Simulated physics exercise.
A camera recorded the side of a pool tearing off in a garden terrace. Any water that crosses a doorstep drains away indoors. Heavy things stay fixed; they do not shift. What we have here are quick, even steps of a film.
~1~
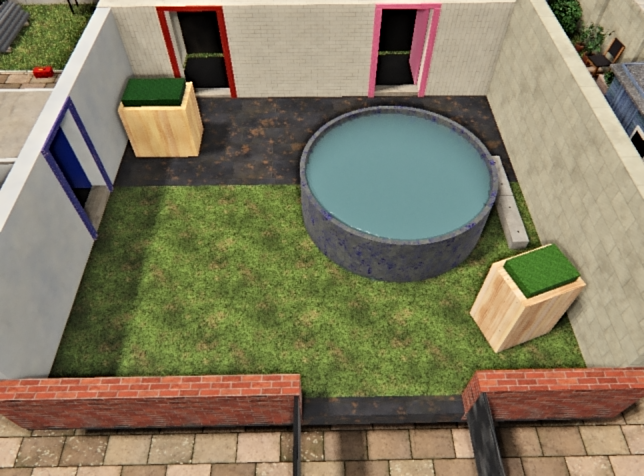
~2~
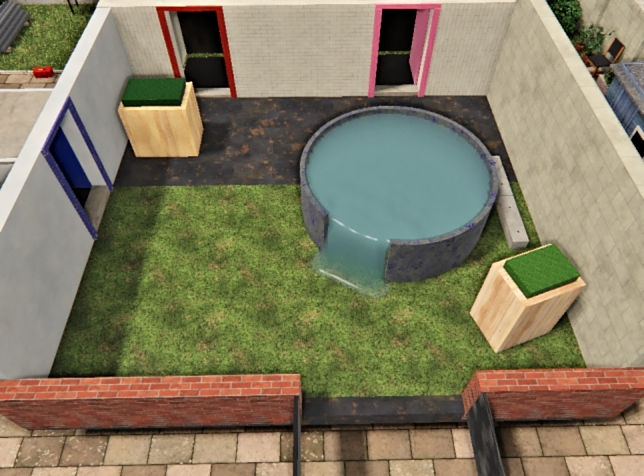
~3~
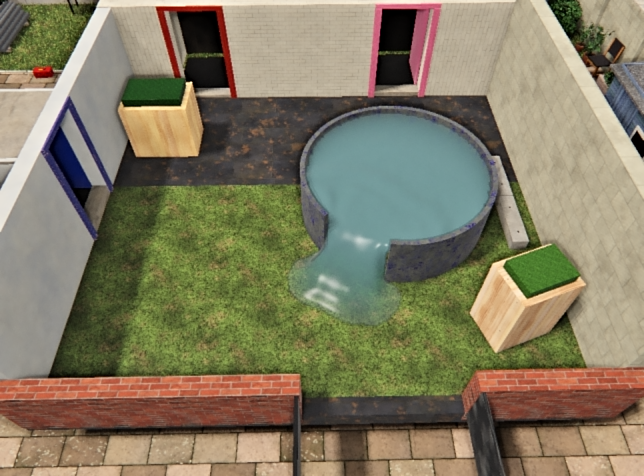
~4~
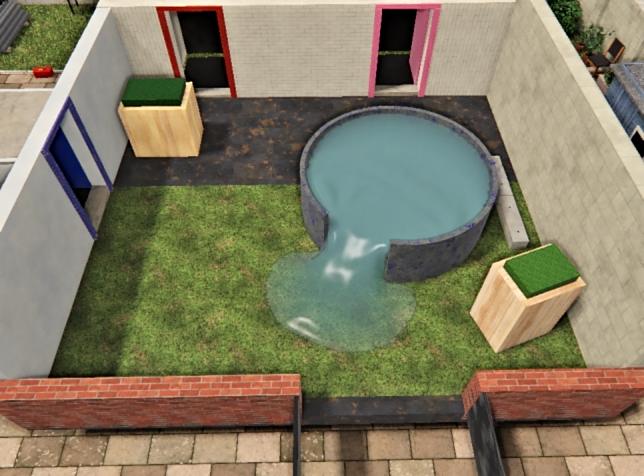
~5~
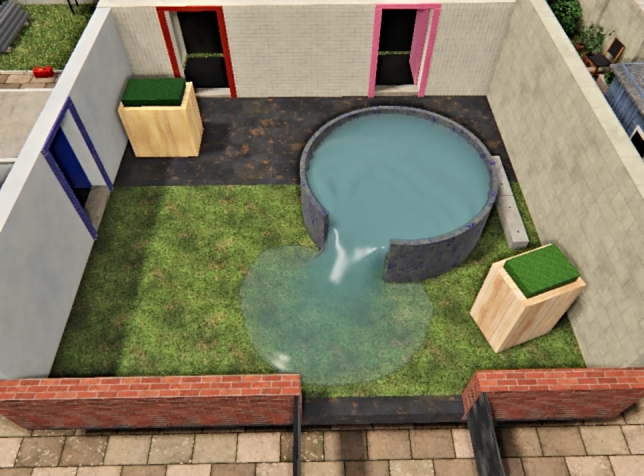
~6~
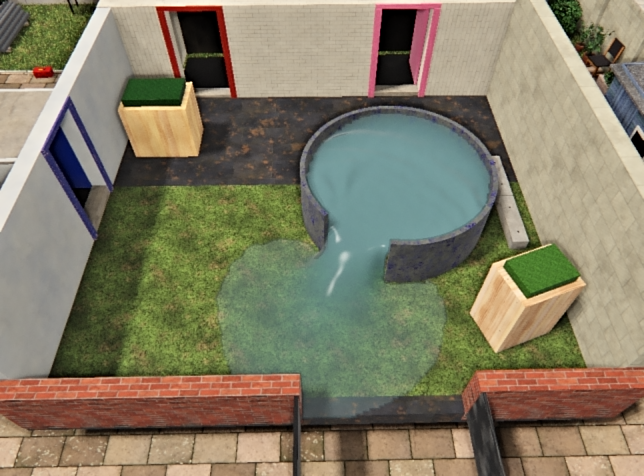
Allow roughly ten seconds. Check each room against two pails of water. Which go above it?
Result: The blue door will keep it to two buckets; the red door will keep it to two buckets; the pink door will keep it to two buckets.
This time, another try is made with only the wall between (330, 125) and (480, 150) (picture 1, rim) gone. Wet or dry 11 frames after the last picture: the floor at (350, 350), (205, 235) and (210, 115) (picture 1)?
Going through them, the first would be still bare, the next still bare and the last submerged.
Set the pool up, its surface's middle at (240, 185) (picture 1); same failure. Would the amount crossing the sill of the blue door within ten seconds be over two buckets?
As I read it, blue tops the mark.
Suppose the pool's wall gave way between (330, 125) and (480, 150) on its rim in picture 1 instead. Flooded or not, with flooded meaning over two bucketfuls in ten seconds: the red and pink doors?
Per door - red: Exceeds, pink: Exceeds.
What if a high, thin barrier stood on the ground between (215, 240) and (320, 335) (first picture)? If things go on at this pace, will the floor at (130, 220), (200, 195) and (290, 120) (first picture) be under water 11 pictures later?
Untouched, soaked, untouched.
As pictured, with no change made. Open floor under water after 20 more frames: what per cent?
Some 45 per cent.
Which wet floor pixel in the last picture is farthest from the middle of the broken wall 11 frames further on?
Around (41, 401).
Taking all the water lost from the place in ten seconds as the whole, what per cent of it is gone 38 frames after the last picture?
Around 75 percent.
A moment on, water covers 25 % of the floor; the blue door not reached, the red door not reached, the pink door not reached.
Next, water covers 35 % of the floor; the blue door not reached, the red door not reached, the pink door not reached.
Then, water covers 45 % of the floor; the blue door wet at the sill, nothing in, the red door not reached, the pink door not reached.
Later, water covers 70 % of the floor; the blue door wet at the sill, nothing in, the red door wet at the sill, nothing in, the pink door not reached.
In the end, water covers 90 % of the floor; the blue door wet at the sill, nothing in, the red door wet at the sill, nothing in, the pink door wet at the sill, nothing in.
